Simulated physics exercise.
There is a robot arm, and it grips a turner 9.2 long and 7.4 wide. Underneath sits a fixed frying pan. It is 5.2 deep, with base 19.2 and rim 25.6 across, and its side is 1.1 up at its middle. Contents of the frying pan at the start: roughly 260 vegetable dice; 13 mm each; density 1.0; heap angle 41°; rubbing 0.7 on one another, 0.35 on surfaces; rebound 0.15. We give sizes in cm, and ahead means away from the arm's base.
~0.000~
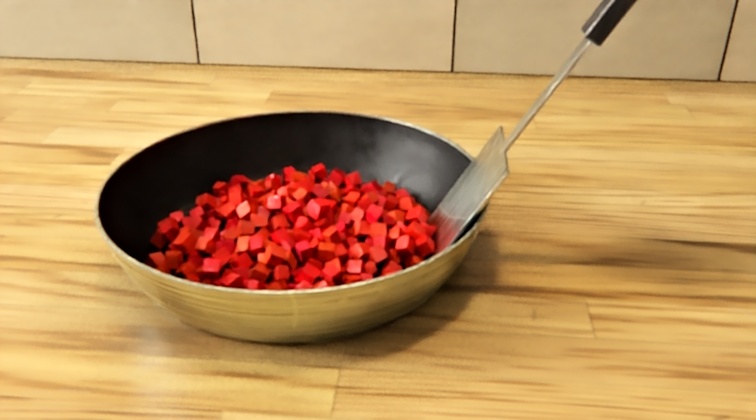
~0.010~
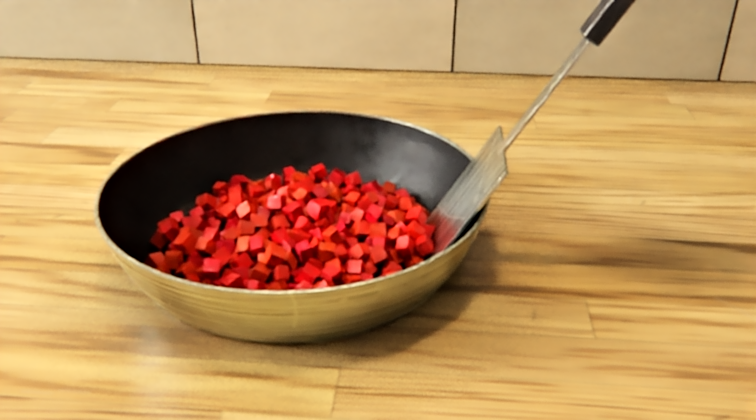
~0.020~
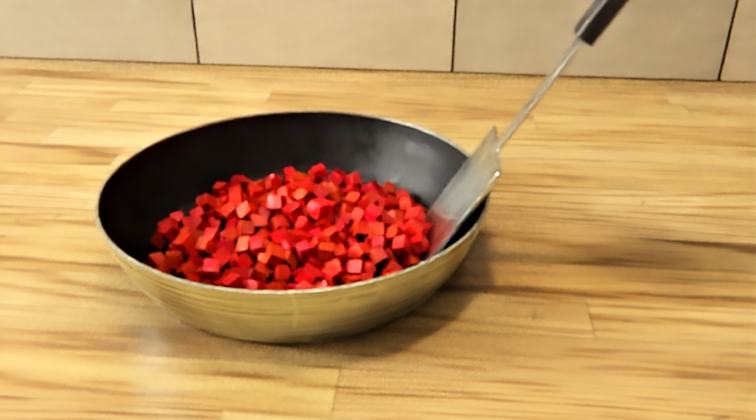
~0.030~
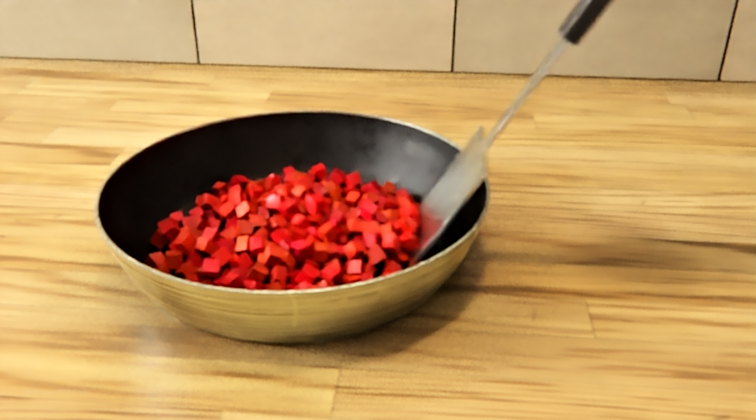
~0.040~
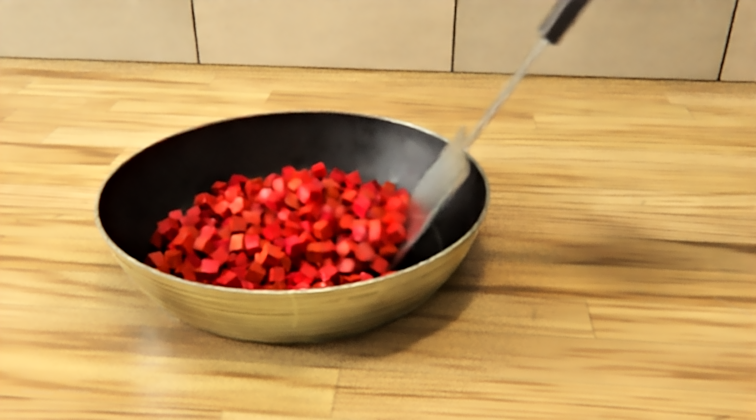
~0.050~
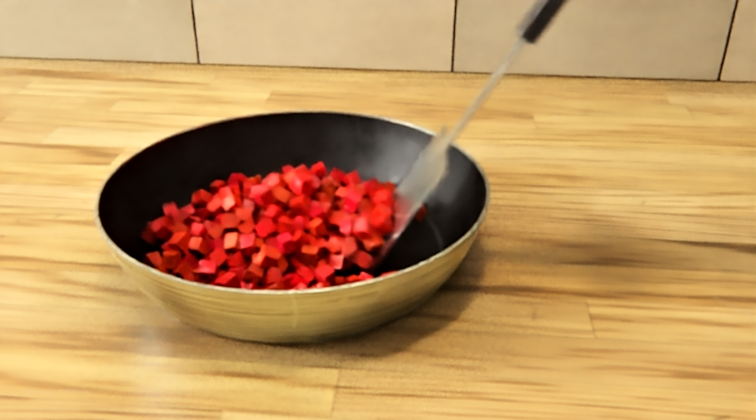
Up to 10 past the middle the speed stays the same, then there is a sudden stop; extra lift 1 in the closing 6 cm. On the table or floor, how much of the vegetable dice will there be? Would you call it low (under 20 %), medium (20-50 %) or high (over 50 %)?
I would call it medium.
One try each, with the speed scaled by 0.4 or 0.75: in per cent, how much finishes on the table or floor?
15 and 25 %.
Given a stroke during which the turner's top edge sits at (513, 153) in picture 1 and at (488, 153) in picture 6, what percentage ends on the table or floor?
It works out to about 20 %, more or less.
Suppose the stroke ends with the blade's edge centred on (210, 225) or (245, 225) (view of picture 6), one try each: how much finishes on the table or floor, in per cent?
5 % and 0 %.
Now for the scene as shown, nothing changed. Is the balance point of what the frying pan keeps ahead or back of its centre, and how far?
Ahead of centre, roughly 3.0 centimetres.
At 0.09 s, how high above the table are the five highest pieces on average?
About 6 cm.
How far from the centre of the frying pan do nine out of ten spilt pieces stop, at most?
Roughly 35 cm.
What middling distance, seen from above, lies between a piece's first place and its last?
I'd put it at close to 5 centimetres.
After 0.09 s, sloping 59°, highest piece 6 above the table; 261 in the frying pan.
After 0.13 s, sloping 59°, highest piece 7 above the table; 261 in the frying pan.
After 0.35 s, sloping 59°, highest piece 21 above the table; 166 in the frying pan, 10 on the table or floor, 85 on the blade or in flight.
After 1.40 s, sloping 59°, highest piece 4 above the table; 166 in the frying pan, 95 on the table or floor.
At rest, 166 in the frying pan, 95 on the table or floor. That is 36 % on the table or floor.
